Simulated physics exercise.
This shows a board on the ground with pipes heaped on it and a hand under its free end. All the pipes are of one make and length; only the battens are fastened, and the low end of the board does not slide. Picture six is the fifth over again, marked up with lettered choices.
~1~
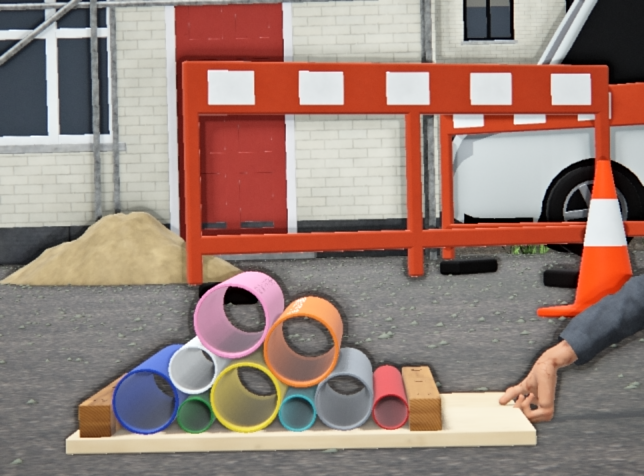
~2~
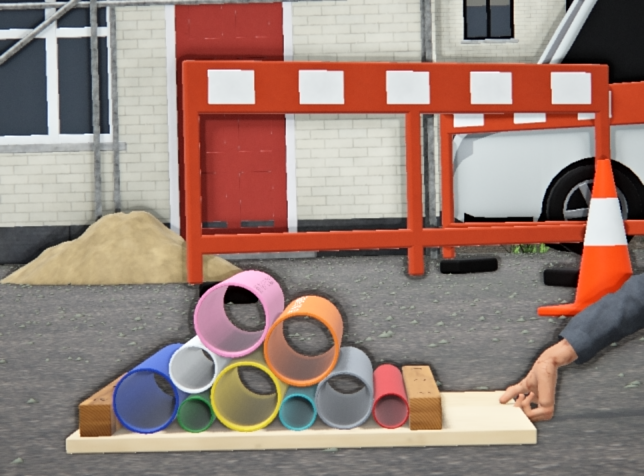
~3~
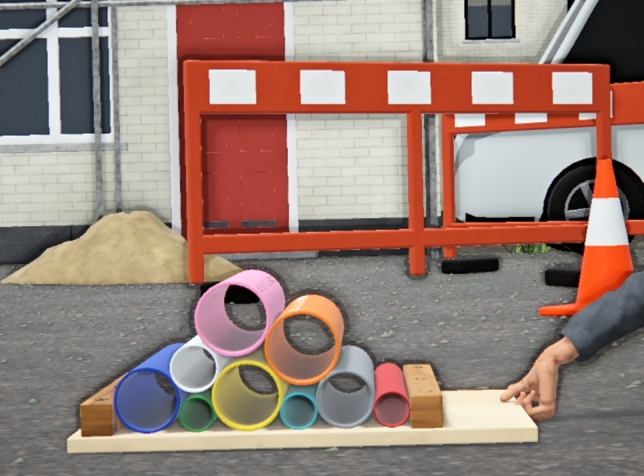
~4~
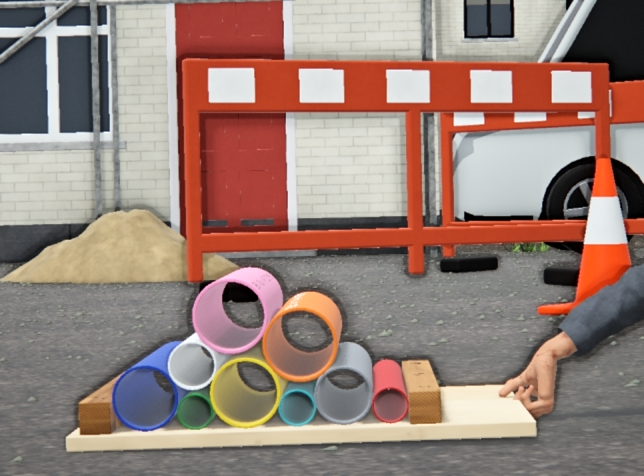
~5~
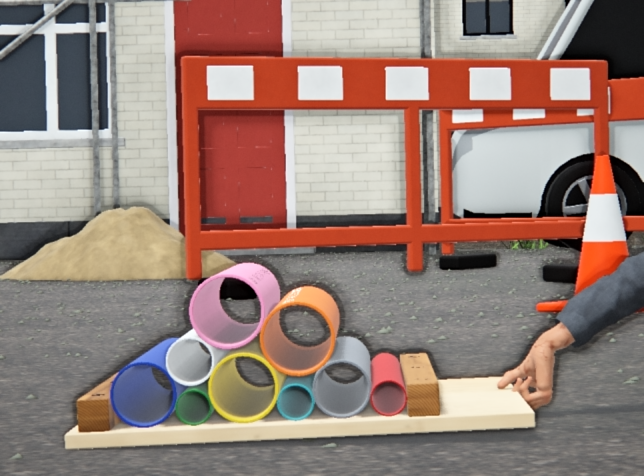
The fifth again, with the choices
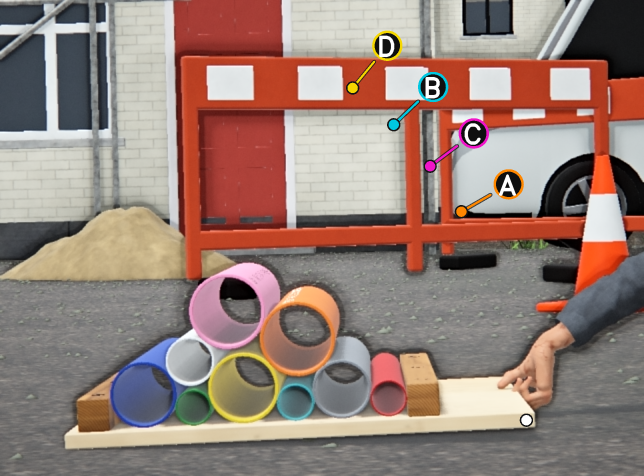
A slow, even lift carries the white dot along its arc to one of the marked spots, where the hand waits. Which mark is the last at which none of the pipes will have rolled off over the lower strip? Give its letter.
Raise it to C.
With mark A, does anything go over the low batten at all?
No, at A.
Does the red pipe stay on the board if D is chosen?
Yes.
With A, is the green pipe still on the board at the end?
The green pipe: Yes.
On the marked copy, A at (462, 212); B at (394, 125); C at (430, 166); D at (353, 88); the white dot at (526, 420).
Taking C. A third of the way, board at 20°.
Two thirds of the way, board at 36°.
When it is over, board at 36°, none over the low batten.
As for the rest, A none over the low batten; B one over the low batten (pink); D one over the low batten (pink).
